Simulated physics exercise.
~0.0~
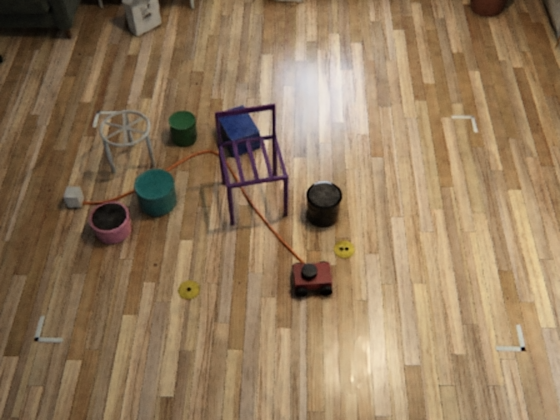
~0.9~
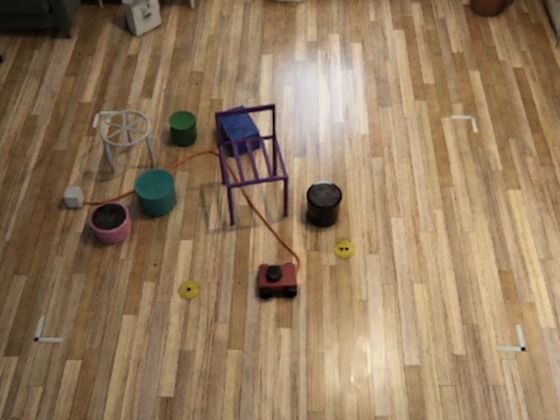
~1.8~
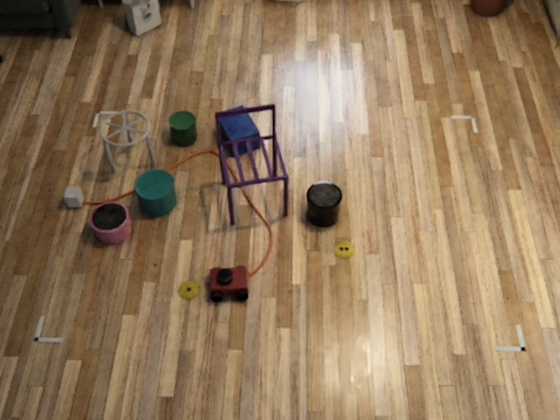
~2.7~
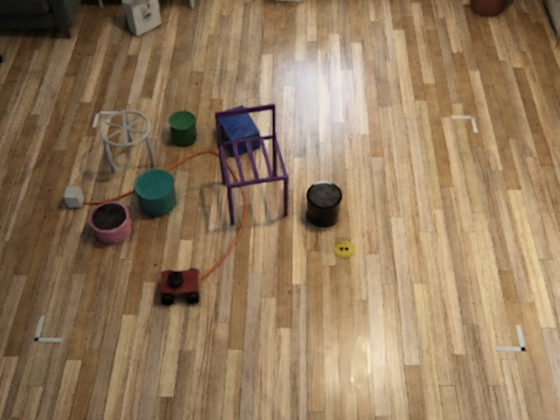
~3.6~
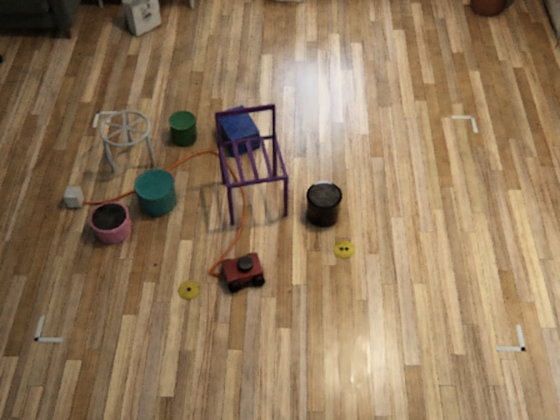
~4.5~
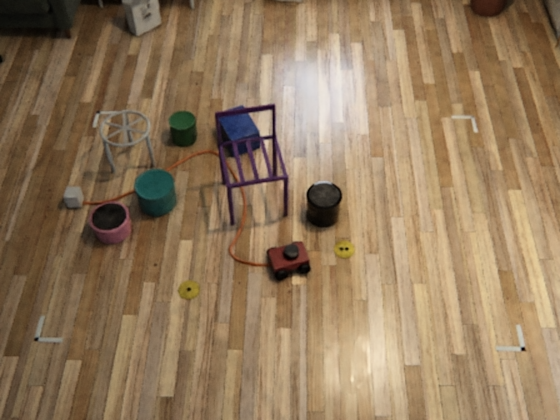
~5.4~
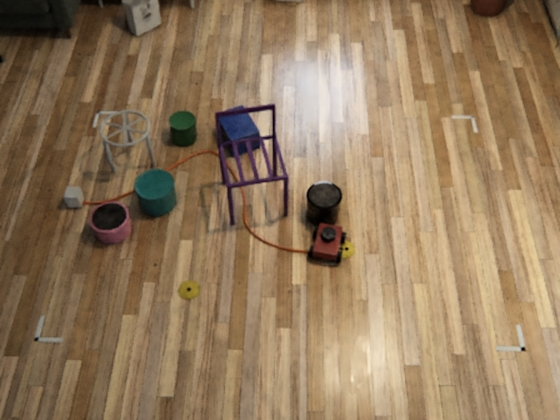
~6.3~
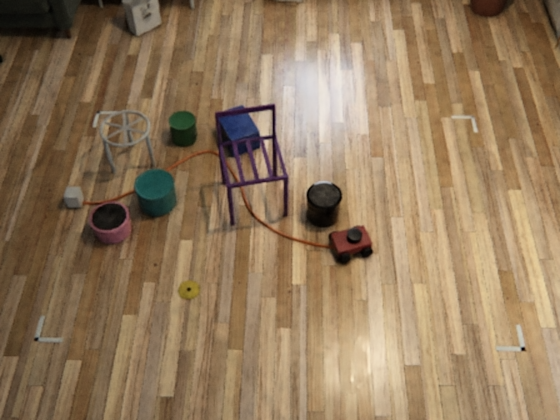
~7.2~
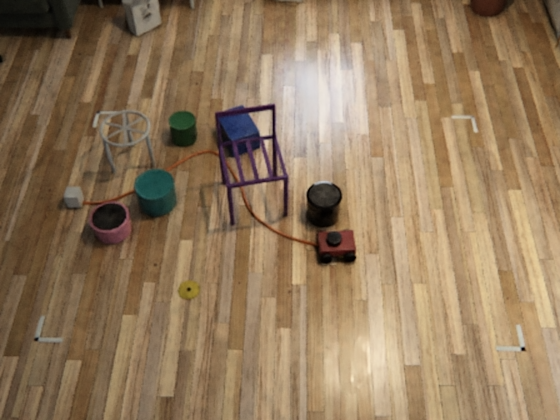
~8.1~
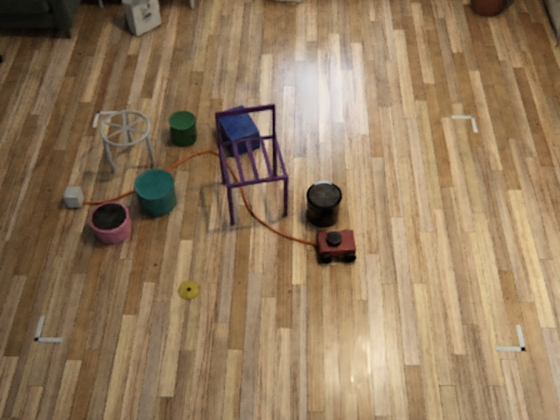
The clip shows a small red cart trailing an orange lead across a wooden floor, moving left to a yellow mark, then right past a black pot to another mark, where it edges back slightly and stops, the surrounding bins, stool and purple chair staying in place.
